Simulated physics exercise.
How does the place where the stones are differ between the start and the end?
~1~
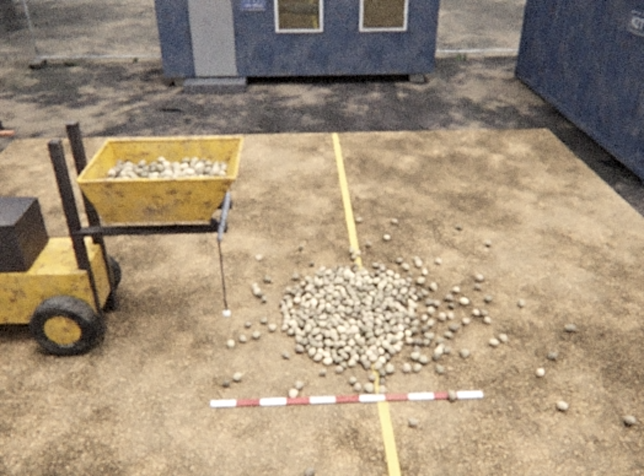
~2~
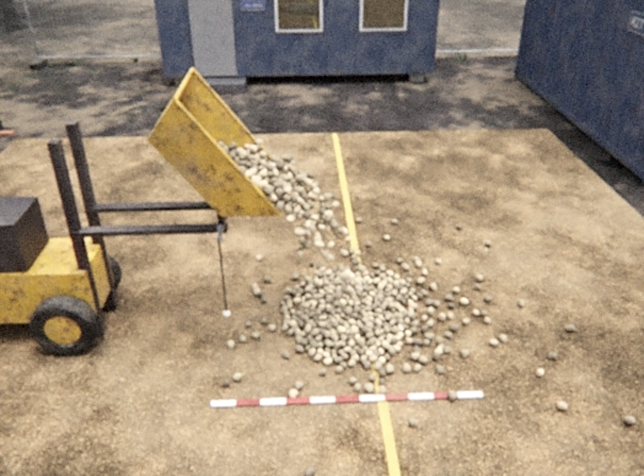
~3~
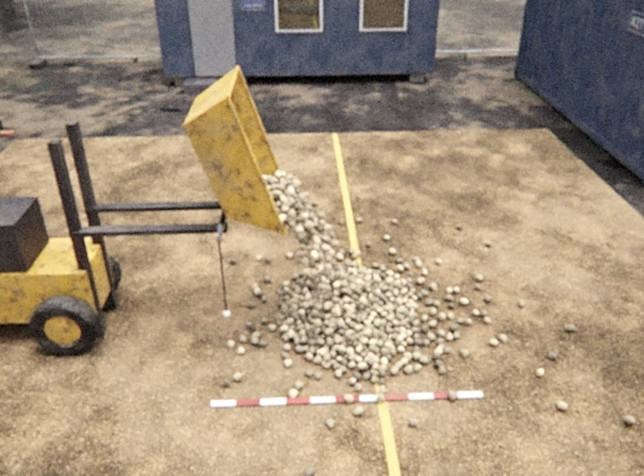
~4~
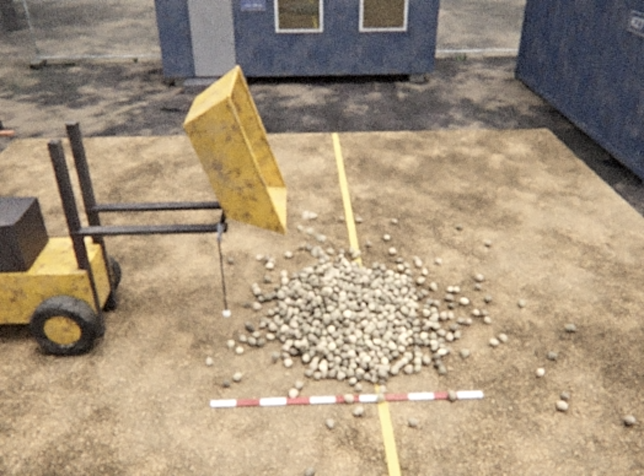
At the start, some stones were up in the yellow skip on the left and the others lay on the ground. By the end they were all on the ground in one bigger heap, so the stones as a whole sat further right and lower.
